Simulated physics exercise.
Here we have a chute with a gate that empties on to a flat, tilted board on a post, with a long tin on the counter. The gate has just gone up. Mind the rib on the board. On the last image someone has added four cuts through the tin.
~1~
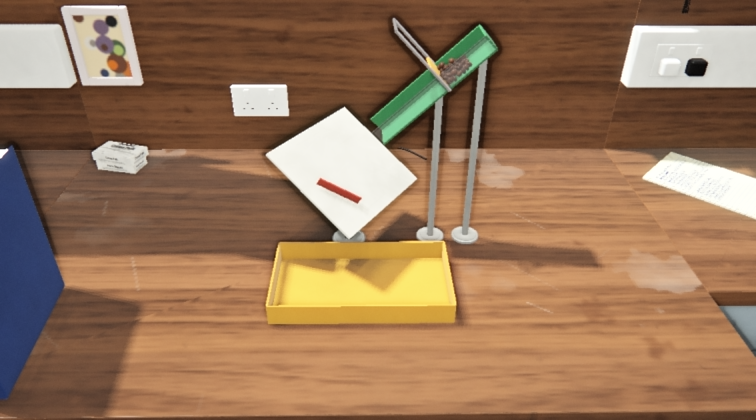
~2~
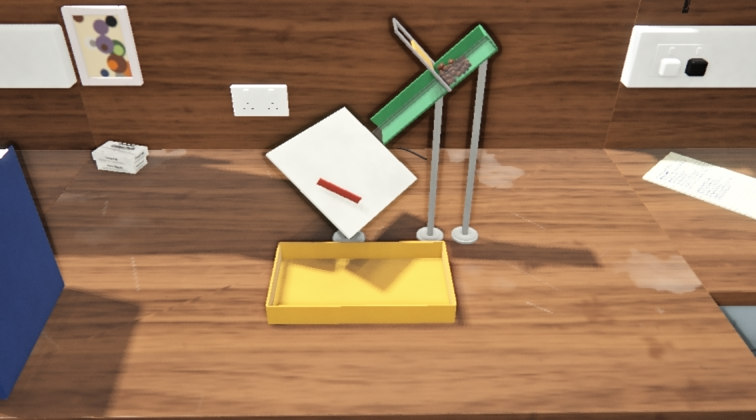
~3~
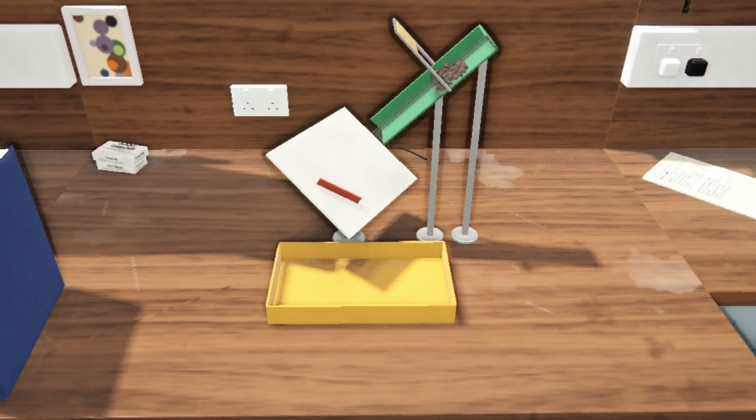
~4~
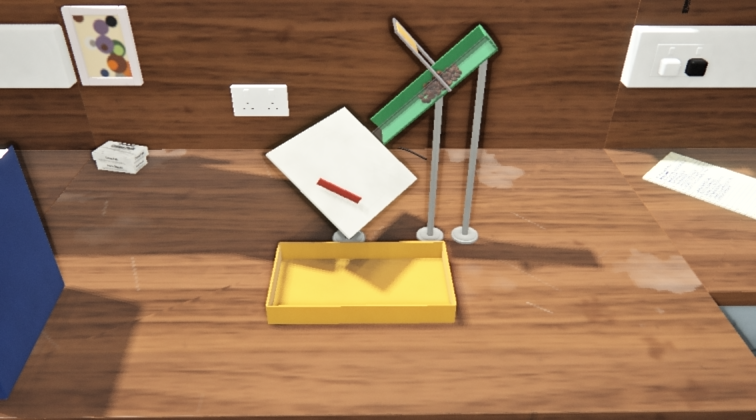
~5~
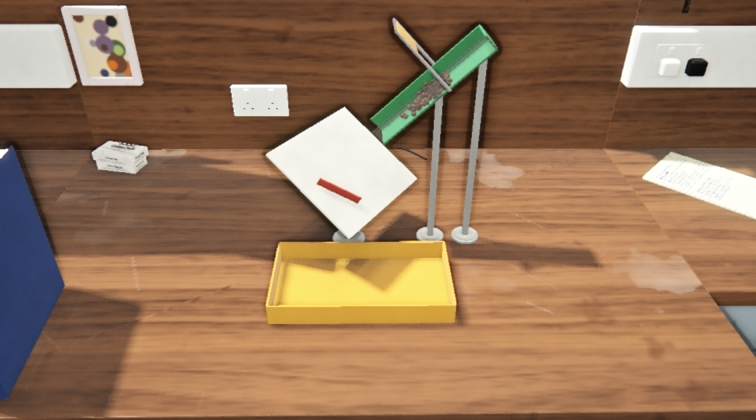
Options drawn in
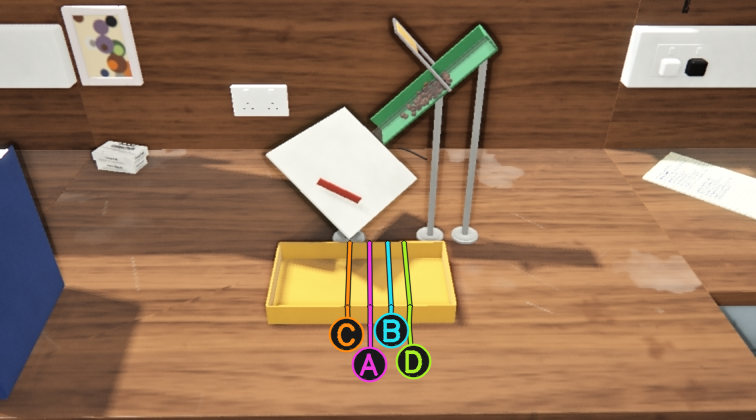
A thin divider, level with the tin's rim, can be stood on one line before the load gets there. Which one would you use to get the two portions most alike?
It is D.
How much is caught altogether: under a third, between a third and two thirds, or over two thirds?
About that: Over two thirds.
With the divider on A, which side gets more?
Right.
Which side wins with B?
Right.
On the marked copy, line A crosses the front rim at (370, 306); line B crosses the front rim at (391, 305); line C crosses the front rim at (347, 306); line D crosses the front rim at (409, 305).
With A, of what is caught, none on the left of the divider, all on the right.
With B, of what is caught, none on the left of the divider, all on the right.
With C, of what is caught, none on the left of the divider, all on the right.
With D, of what is caught, about half on the left of the divider, about half on the right.
